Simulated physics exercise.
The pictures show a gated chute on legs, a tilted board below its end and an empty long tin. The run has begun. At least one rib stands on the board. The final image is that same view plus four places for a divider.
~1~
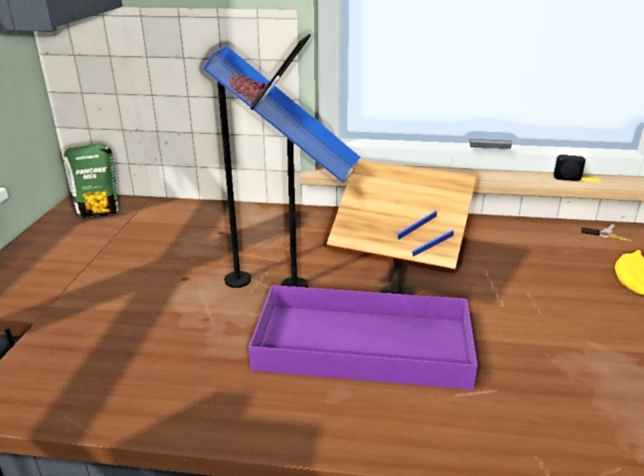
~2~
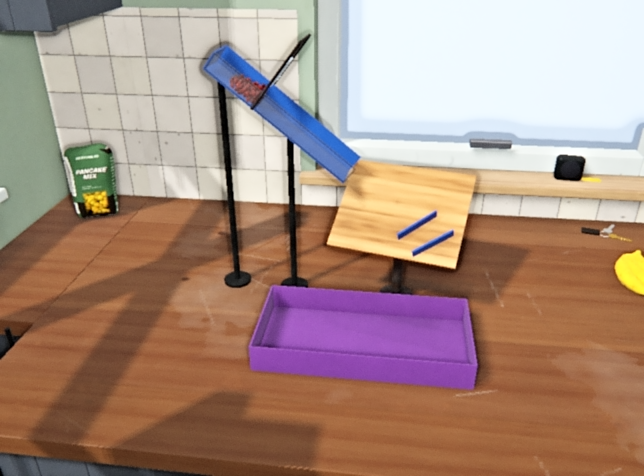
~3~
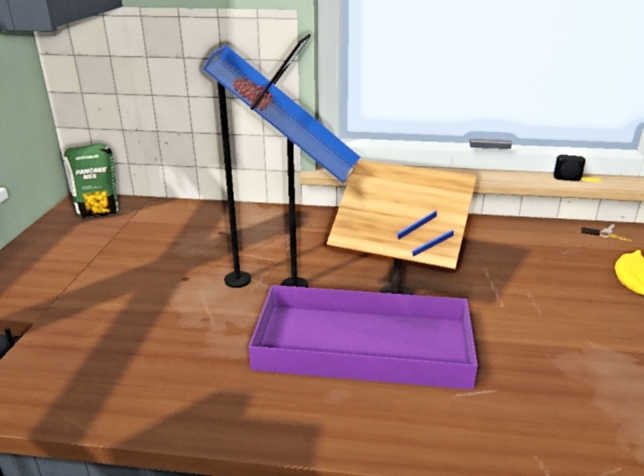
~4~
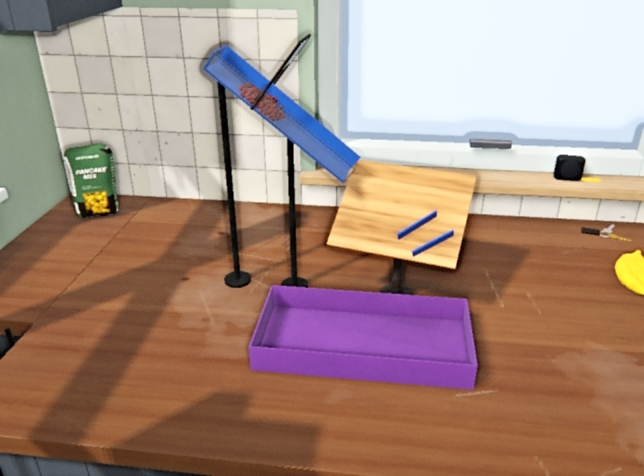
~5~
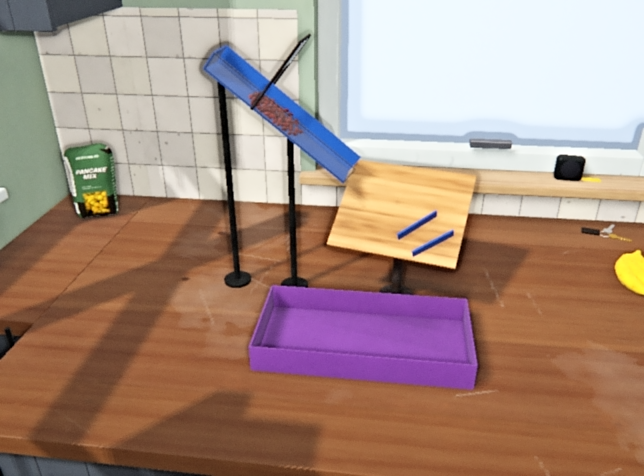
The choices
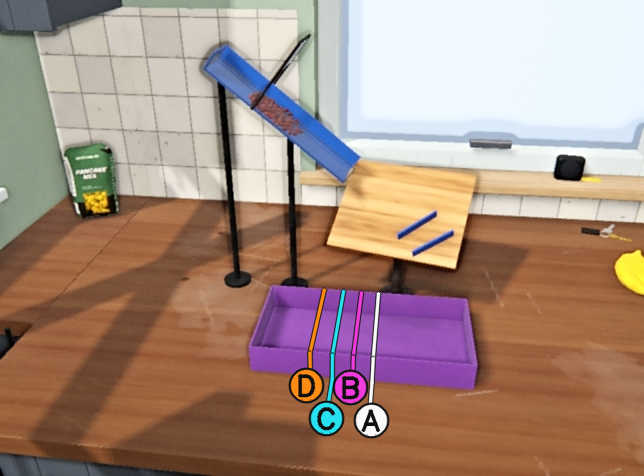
At the start, reddish-brown beans sit bunched near the top of a sloping blue chute on black legs, above a tilted wooden board with two blue ribs and an empty purple tin. The beans then slide a short way down the chute to the right, spreading out slightly, while everything below stays still.
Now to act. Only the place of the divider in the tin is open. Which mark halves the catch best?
The best line is A.
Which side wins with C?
The right side.
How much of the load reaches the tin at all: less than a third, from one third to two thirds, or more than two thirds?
More than two thirds.
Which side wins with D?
More lands on the right.
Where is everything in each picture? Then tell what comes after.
The first frame shows load behind the gate near (249, 91), kidney beans; lip of the chute near (346, 177), sloping fairly steeply.
The second frame shows middle of the board near (402, 210), tilted fairly steeply; middle of its low edge near (389, 255); of its high edge near (414, 167).
The third frame shows front corners of the tin near (250, 347) and (476, 366), empty; front of the load near (271, 101).
The fourth frame shows middle of the load near (260, 101); its front near (283, 116), close to a quarter of the way to the lip; rib from (453, 230) to (412, 252); rib from (437, 210) to (397, 234).
The fifth frame shows middle of the load near (274, 114); its front near (301, 132), close to half of the way to the lip.
On the marked copy, line A crosses the front rim at (373, 357); line B crosses the front rim at (353, 355); line C crosses the front rim at (332, 354); line D crosses the front rim at (310, 352).
With A, of what is caught, close to half on the left of the divider, close to half on the right.
With B, of what is caught, a small share on the left of the divider, all but a few on the right.
With C, of what is caught, none at all on the left of the divider, the whole lot on the right.
With D, of what is caught, none at all on the left of the divider, the whole lot on the right.
